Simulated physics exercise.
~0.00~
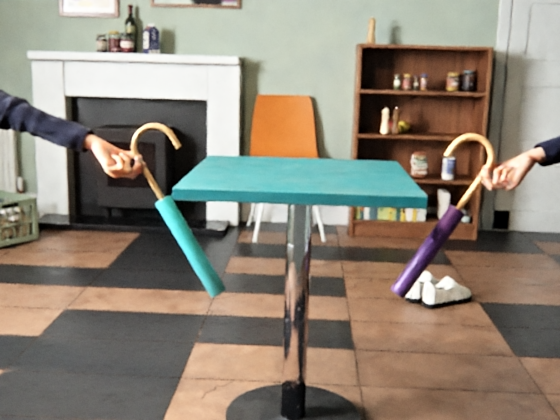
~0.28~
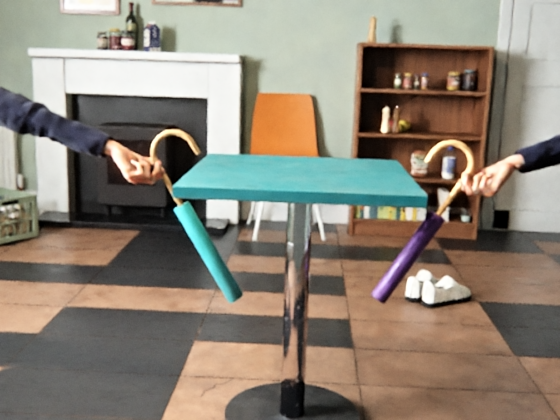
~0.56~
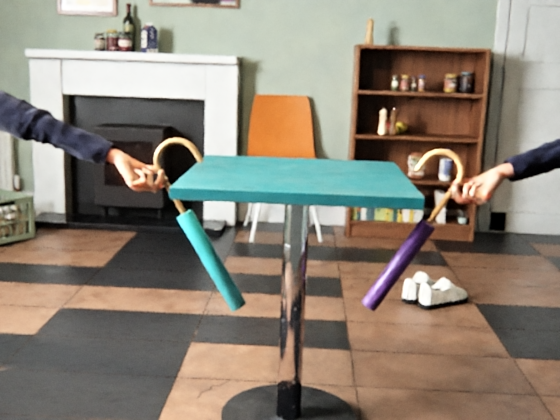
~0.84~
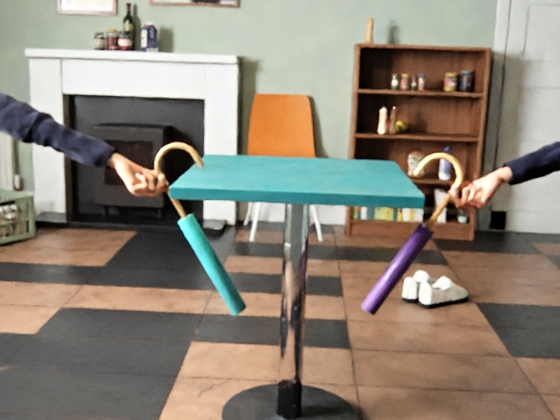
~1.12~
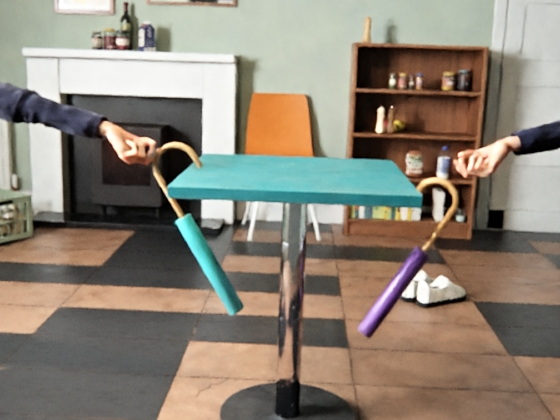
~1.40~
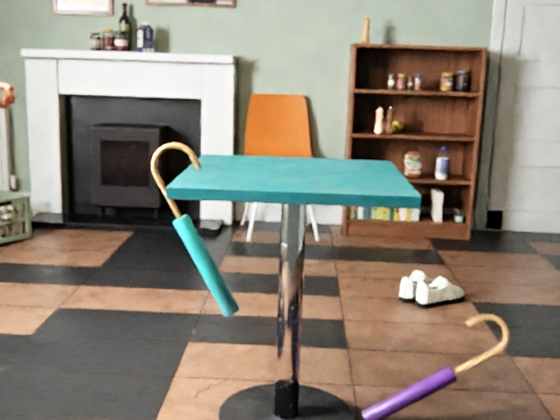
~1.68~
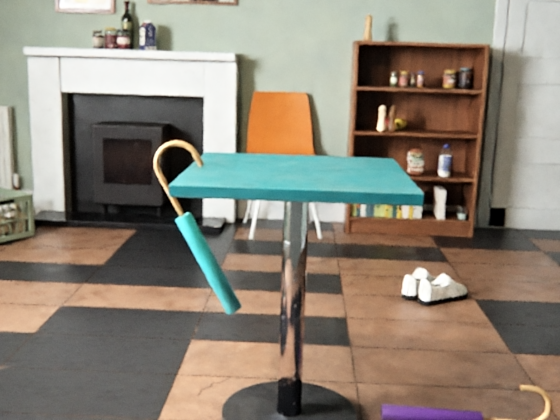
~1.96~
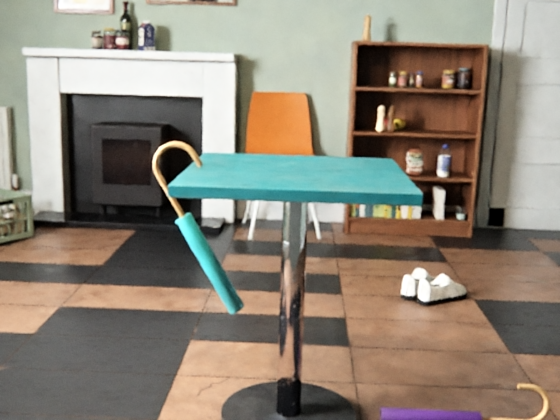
In this clip, two hands hook a turquoise umbrella and a purple umbrella by their curved handles over opposite ends of a small turquoise table and let go; the purple one on the right drops to the floor, while the turquoise one stays hanging on the left.
